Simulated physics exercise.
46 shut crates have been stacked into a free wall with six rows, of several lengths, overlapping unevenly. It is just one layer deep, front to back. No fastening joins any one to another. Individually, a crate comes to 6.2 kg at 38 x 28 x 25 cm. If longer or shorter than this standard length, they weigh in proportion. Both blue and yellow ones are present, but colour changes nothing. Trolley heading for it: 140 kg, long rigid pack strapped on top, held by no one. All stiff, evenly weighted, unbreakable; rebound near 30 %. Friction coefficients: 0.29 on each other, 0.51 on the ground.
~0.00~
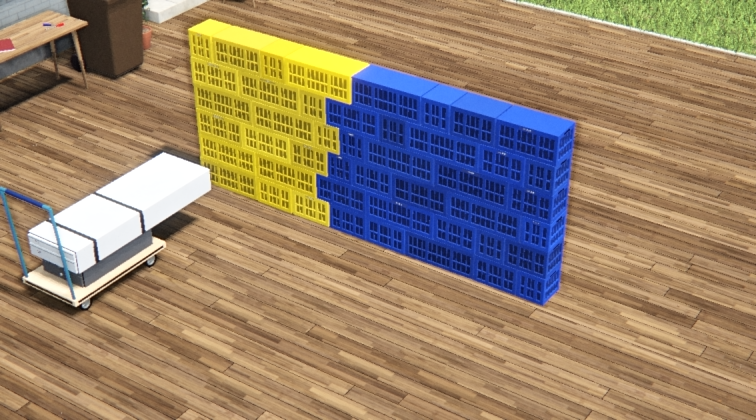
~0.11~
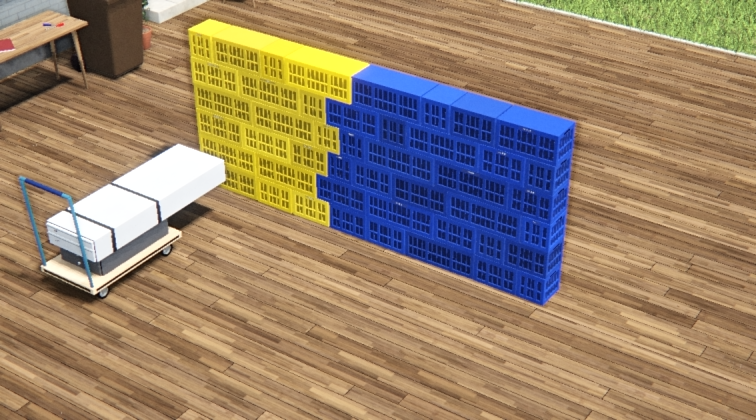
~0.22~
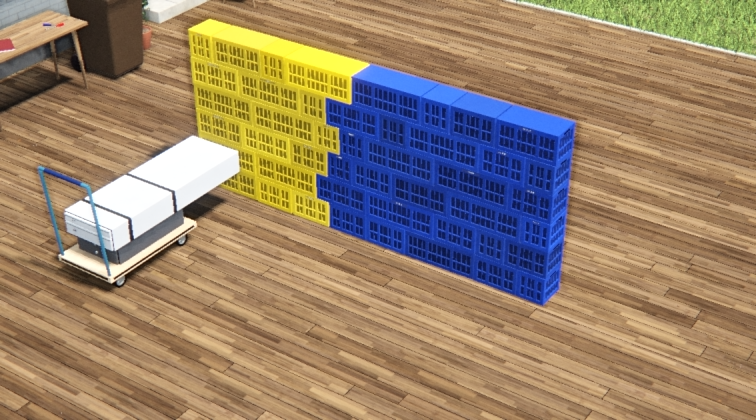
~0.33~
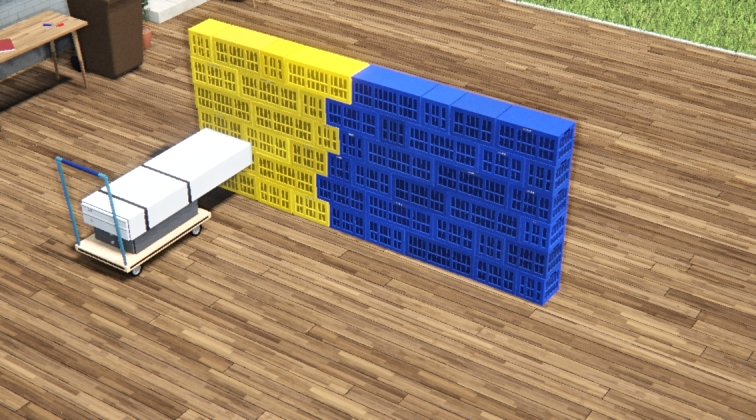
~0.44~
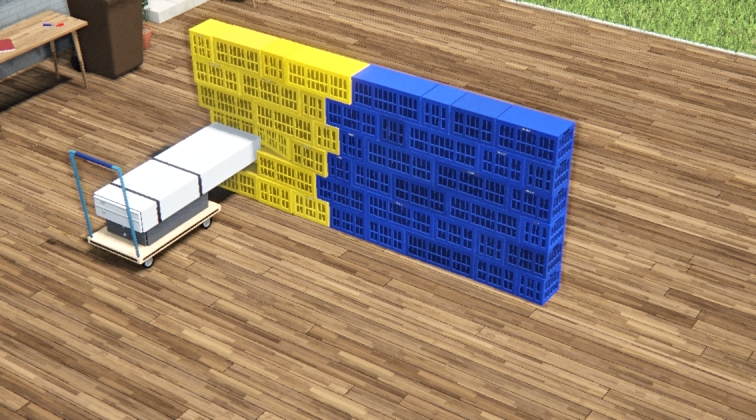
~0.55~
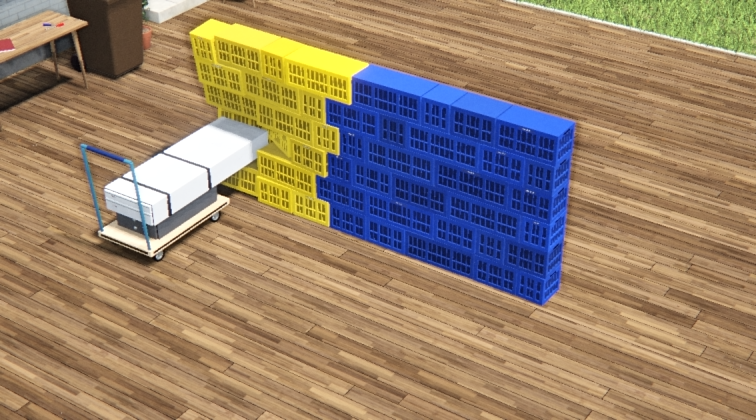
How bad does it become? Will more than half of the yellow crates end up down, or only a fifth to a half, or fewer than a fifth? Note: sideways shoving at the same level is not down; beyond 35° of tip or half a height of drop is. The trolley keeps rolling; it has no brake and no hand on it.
A fifth to a half of them.
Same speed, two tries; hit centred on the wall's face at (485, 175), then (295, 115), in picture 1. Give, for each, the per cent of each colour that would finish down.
For yellow it's 0 then 30 per cent, for blue 30 then 0 per cent.
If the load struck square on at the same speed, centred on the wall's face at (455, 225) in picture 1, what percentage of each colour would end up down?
Down at the end: Yellow 10 percent, blue 70 percent.
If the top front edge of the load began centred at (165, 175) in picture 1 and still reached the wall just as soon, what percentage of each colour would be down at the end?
Result - yellow: 30%; blue: 0%.
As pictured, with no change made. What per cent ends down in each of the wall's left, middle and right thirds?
Per cent - left 50, middle 0, right 0.
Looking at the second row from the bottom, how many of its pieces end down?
Count down in that row: 1.
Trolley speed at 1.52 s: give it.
Close to 0.4 m/s at that moment.
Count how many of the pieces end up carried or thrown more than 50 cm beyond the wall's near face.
4 or so.
After 0.88 s, load 59 cm past the wall's line, still rolling; 4 of the 18 yellow crates down (4 of 46 in all colours); top yellow crate unmoved.
After 1.52 s, load 1.01 m past the wall's line, still rolling; 6 of the 18 yellow crates down (6 of 46 in all colours); top yellow crate unmoved.
At rest (2.9 s), load 1.10 m past the wall's line, stopped; 6 of the 18 yellow crates down (6 of 46 in all colours); top yellow crate unmoved; top blue crate unmoved. That is 33 per cent. As the last picture would show them, middles, top yellow crate near (326, 75), top blue crate near (482, 120).
